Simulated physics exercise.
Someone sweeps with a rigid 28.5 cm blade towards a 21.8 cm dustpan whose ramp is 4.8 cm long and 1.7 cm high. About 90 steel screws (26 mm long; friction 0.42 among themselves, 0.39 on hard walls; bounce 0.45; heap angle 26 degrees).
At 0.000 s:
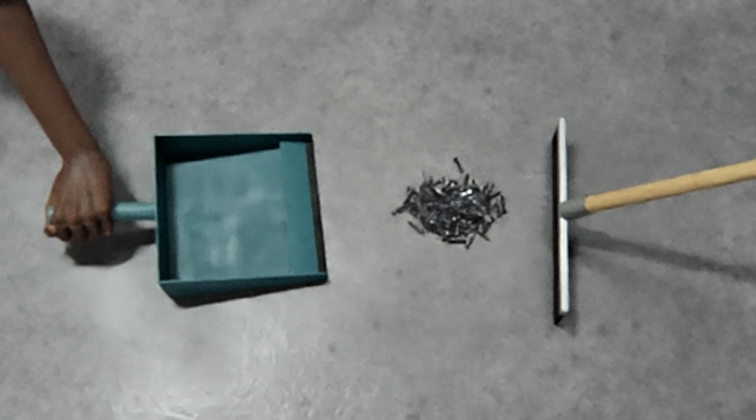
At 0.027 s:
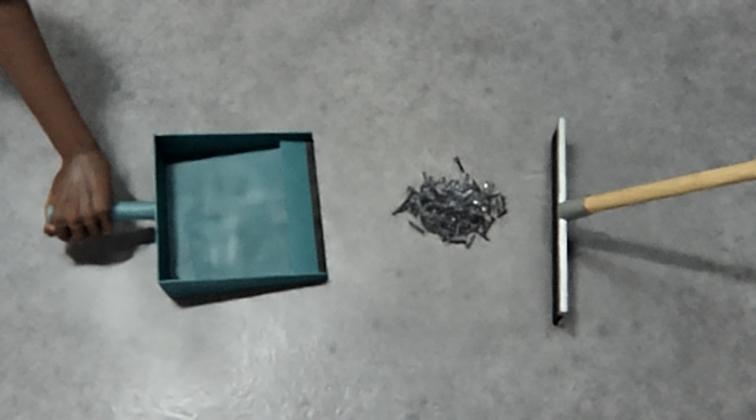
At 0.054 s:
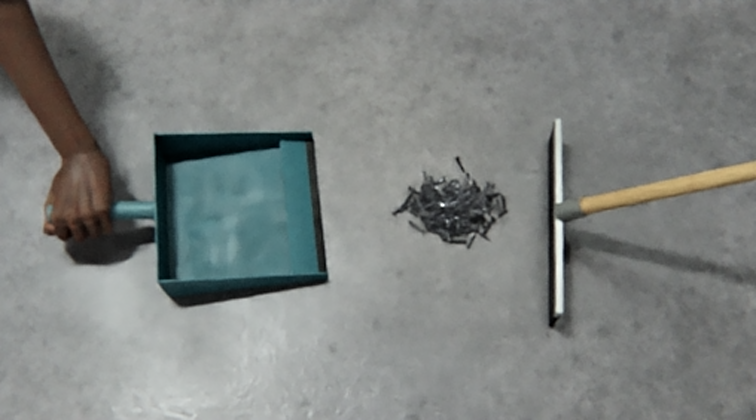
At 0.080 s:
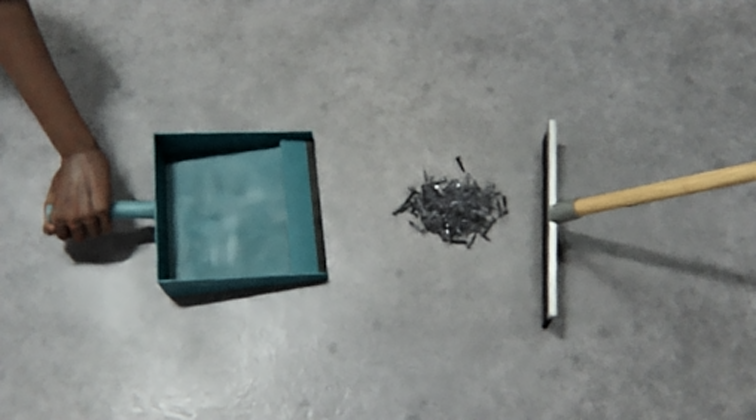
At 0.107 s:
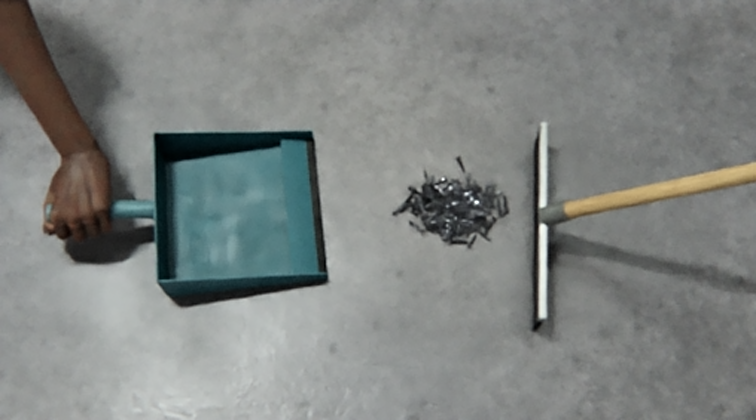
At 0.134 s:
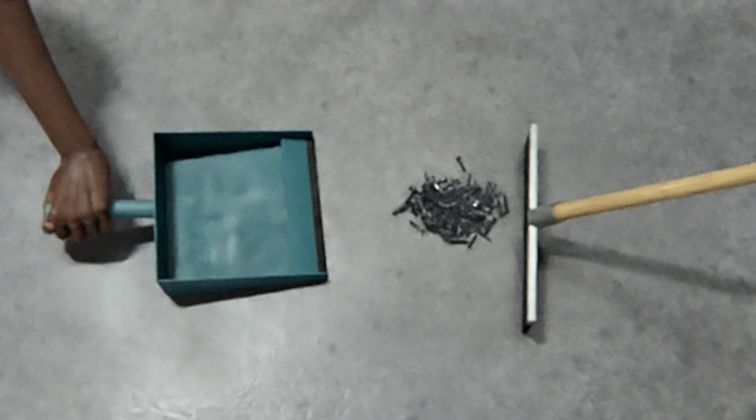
A broom-like tool with a wooden handle slid a short way left across the grey floor, nearing a small pile of dark metal bits that stayed put, while a hand held a green dustpan still.
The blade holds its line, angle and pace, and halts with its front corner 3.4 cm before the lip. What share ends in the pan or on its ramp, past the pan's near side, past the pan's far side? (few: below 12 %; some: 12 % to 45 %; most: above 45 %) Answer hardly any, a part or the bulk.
In the pan or on its ramp: Hardly any; past the pan's near side: Hardly any; past the pan's far side: Hardly any.
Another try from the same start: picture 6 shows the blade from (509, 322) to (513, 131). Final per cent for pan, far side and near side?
Pan 15, far 0, near 5.
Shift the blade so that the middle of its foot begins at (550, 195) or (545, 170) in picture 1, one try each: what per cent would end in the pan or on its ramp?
About 0 and 5 per cent.
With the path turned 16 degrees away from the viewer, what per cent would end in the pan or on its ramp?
It would be near 0 per cent.
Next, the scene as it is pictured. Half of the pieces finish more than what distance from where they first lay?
Some 16 cm.
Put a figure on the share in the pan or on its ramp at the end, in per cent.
About 5 per cent.
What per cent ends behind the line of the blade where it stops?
Some 0 per cent.
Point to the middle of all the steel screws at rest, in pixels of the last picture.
Around (344, 212).
Then, at 0.34 s, middle of the blade 17 cm from the lip; 0 % over the lip, far side 0 %, near side 0 %.
After 0.47 s, middle of the blade 10 cm from the lip; 0 % over the lip, far side 0 %, near side 0 %.
After 0.73 s, middle of the blade 6 cm from the lip; 0 % over the lip, far side 0 %, near side 5 %.
By 1.5 s all is still; pan 5 %, near side 5 %, far side 0 %, in front of the lip or behind the blade 95 %.
